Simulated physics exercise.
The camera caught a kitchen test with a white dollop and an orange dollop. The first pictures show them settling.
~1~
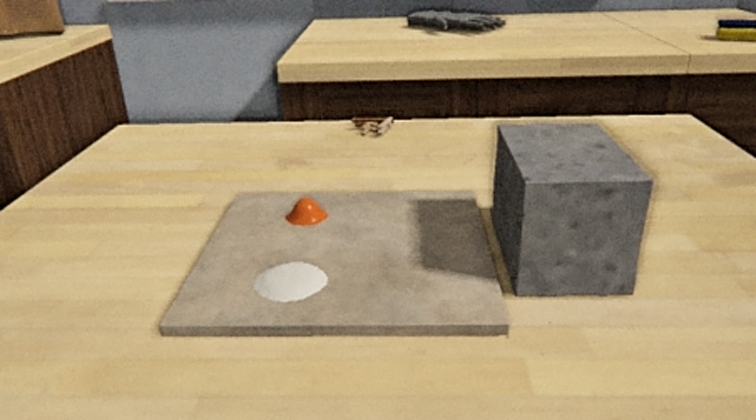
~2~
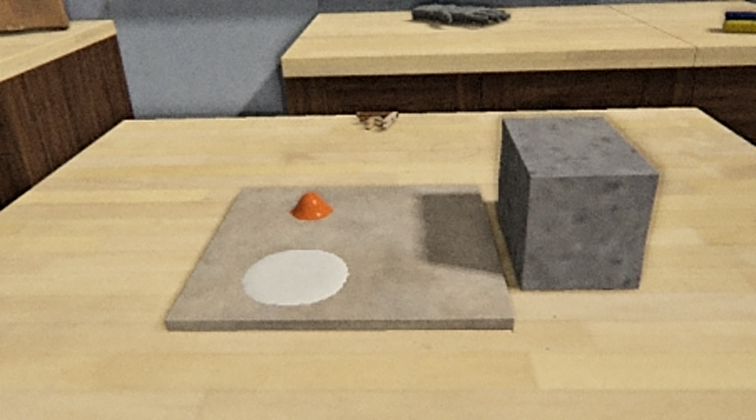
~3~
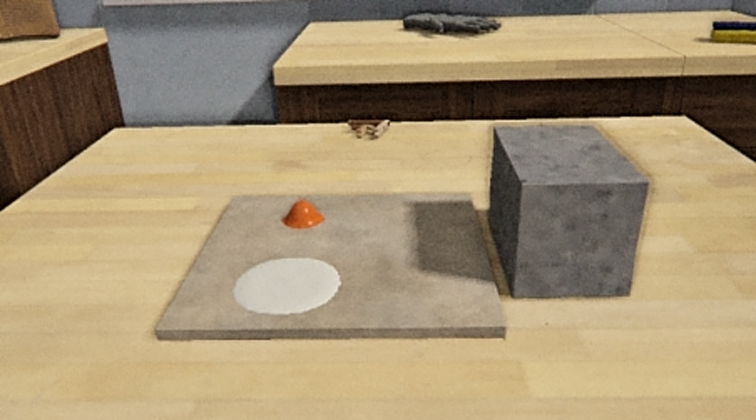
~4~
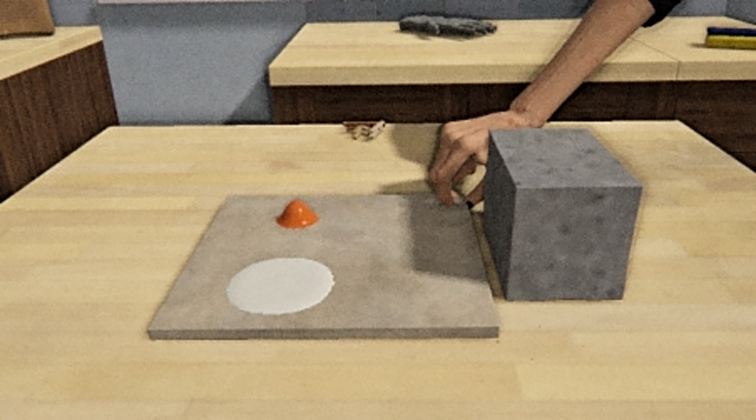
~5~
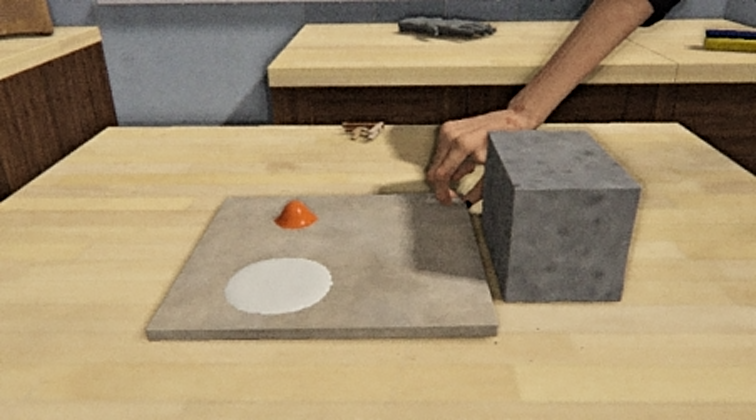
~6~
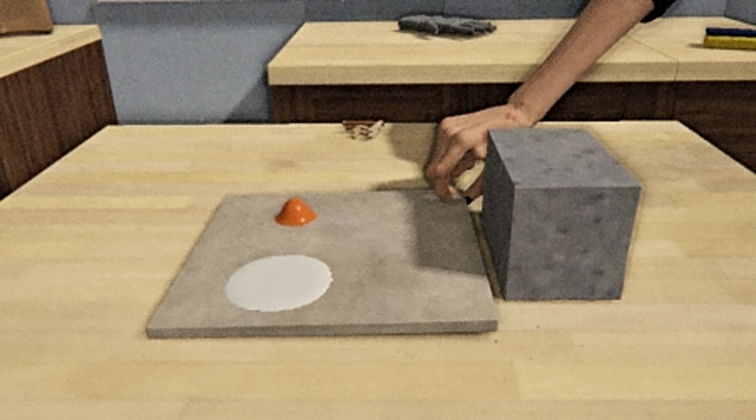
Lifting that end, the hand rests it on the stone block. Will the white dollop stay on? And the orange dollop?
The white dollop ends up off it; the orange dollop ends up still on it.
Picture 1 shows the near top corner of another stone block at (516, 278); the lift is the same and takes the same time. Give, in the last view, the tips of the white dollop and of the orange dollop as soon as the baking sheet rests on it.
Roughly (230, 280) and (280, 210).
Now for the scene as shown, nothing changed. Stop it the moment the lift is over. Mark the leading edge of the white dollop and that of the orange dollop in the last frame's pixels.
Roughly (167, 283) and roughly (265, 192), in the order you asked.
Shortly, slope about 26°; the white dollop is dripping off the low end; the orange dollop has not moved.
Then, the white dollop is dripping off the low end; the orange dollop has not moved.
At the finish, slope about 26°; the white dollop is dripping off the low end; the orange dollop has not moved.
